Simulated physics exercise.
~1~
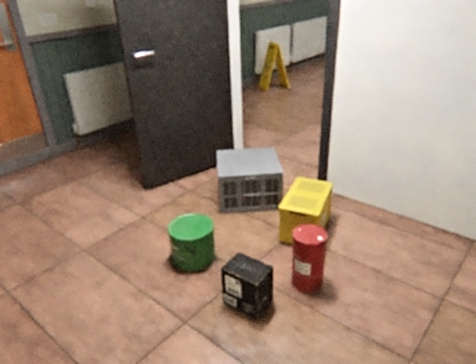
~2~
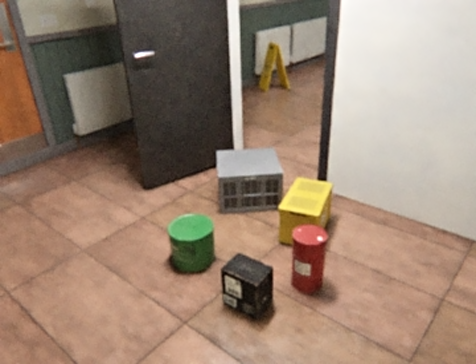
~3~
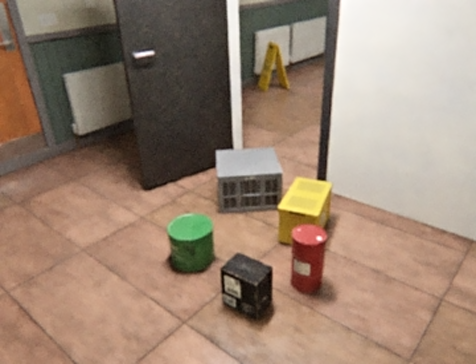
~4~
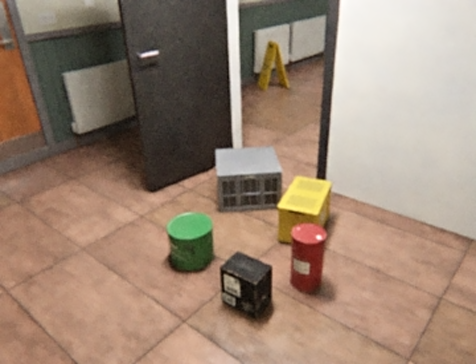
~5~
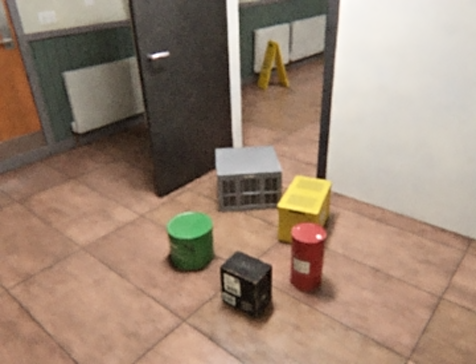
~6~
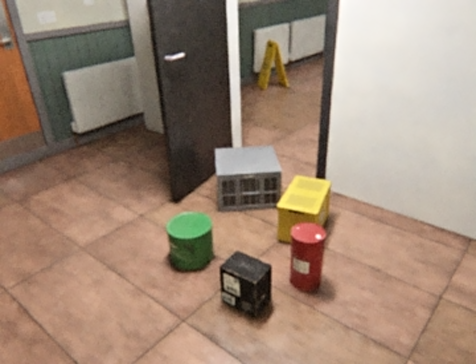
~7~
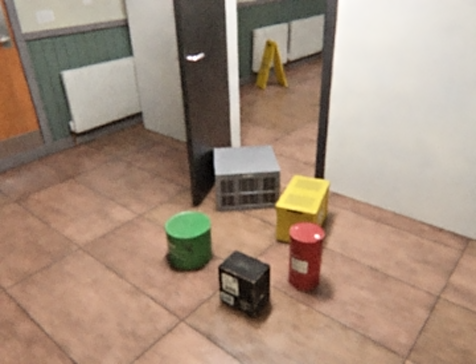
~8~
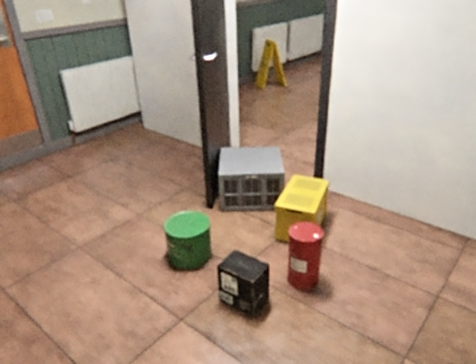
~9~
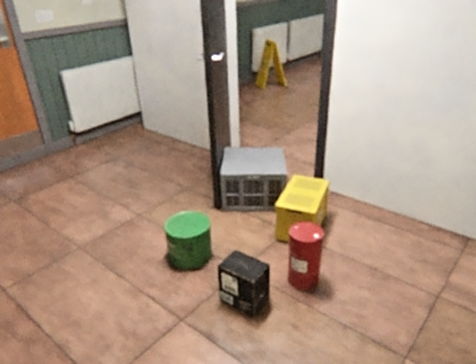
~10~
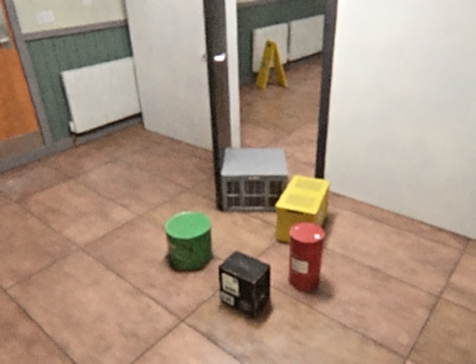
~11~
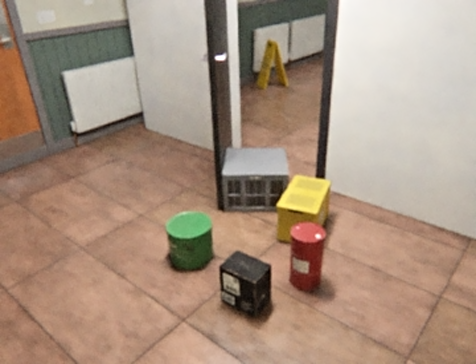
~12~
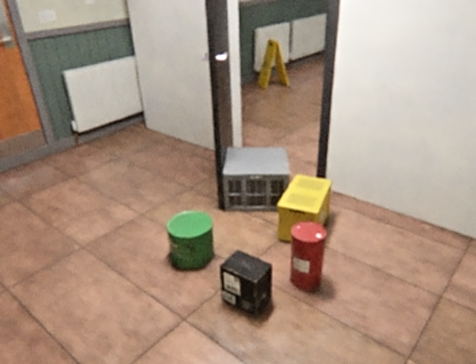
At first, a dark door stands wide open on a tiled floor, with a grey chest, a yellow tote, a green pail, a black parcel and a red canister grouped in front of the doorway. The view sways slightly while everything stays still. Then the door begins to swing steadily to the right, uncovering more of the radiator and pale wall behind it. Its edge reaches the grey chest and the chest slides a little to the right. The door then stops against the chest, still partly open, and the other four objects remain where they were.
